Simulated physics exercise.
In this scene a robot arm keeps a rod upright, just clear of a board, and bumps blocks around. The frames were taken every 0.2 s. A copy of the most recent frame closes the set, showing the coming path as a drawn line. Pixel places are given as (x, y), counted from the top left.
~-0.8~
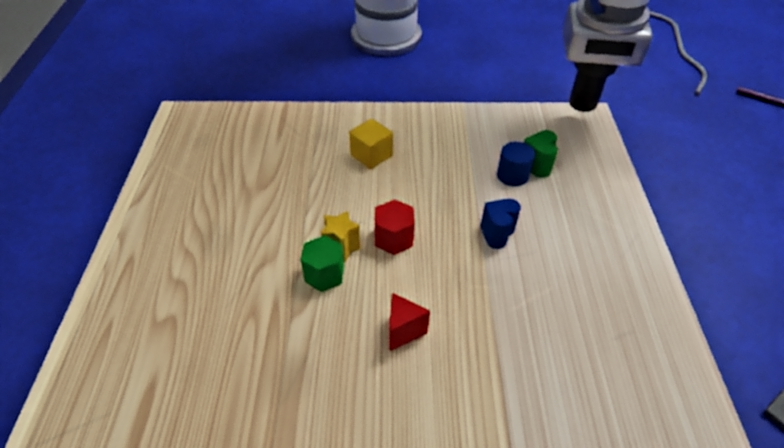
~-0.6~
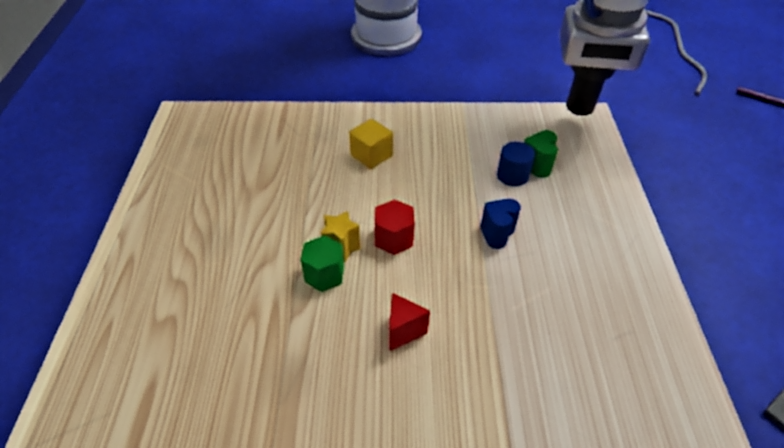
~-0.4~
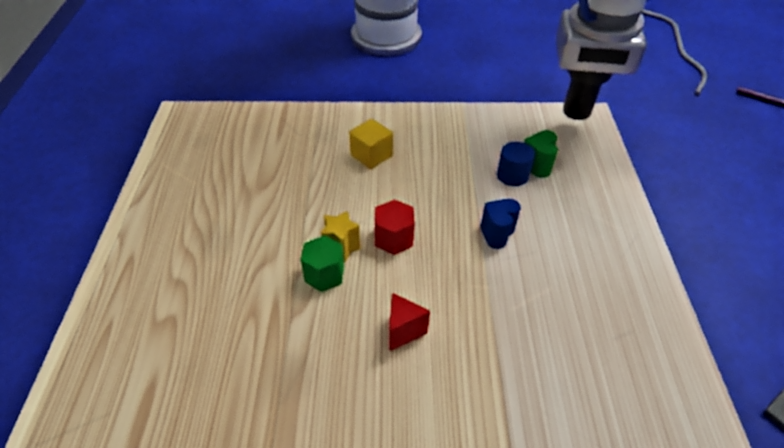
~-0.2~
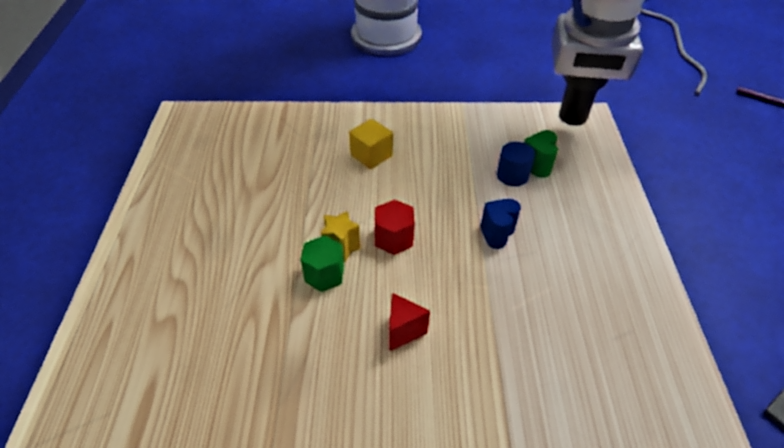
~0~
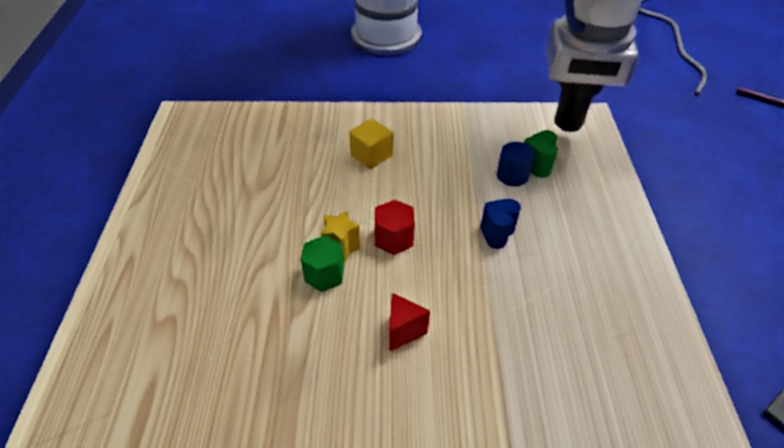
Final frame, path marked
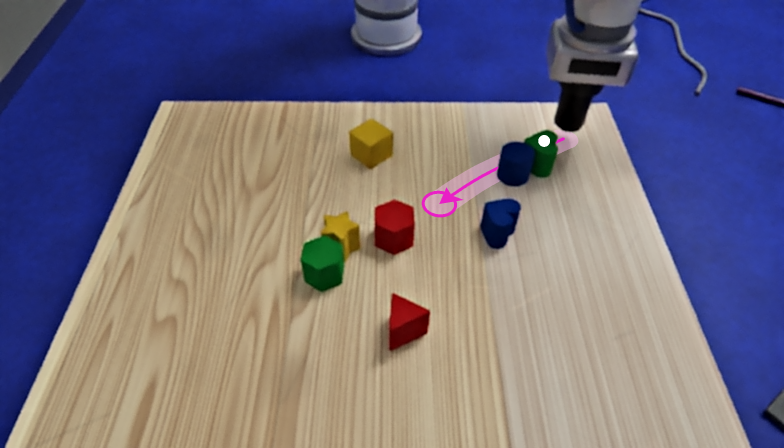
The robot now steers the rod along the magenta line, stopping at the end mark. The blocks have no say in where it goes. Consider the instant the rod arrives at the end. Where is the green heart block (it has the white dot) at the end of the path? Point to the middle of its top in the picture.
Its top centre lands on (525, 166).
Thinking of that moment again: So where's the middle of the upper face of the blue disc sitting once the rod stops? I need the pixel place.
The middle of its upper face should be somewhere near (499, 179).
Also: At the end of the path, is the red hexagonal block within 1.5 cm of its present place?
Short answer: Yes.
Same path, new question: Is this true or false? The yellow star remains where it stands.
Answer: True.
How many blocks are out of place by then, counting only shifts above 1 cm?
Expect two.
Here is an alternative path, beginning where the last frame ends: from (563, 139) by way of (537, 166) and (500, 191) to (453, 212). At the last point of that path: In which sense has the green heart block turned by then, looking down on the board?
It goes round the way clock hands do.
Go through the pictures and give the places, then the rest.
In the first frame, rod tip (582, 105); block tops, yellow star (339, 224); red hexagonal block (395, 215); blue disc (518, 152); green heart block (544, 141).
In the second frame, rod (580, 109); blocks unchanged.
In the third frame, rod (576, 113); blocks unchanged.
In the fourth frame, rod (572, 118); blocks unchanged.
In the fifth frame, rod (568, 124); yellow star (339, 224); red hexagonal block (395, 215); blue disc (518, 152); green heart block (544, 141).
Path on the board, from (563, 139) through (501, 167) to (439, 204); the dot is on the green heart block.
What follows on the original path. One third of the way, rod (526, 142); blue disc (502, 171); green heart block (529, 157), turned 30° anticlockwise.
Two thirds of the way, rod (483, 163); blue disc (499, 179); green heart block (525, 166), turned 75° anticlockwise.
At the end, rod (441, 189); yellow star in place; red hexagonal block in place; blue disc (499, 179); green heart block (525, 166), turned 75° anticlockwise.
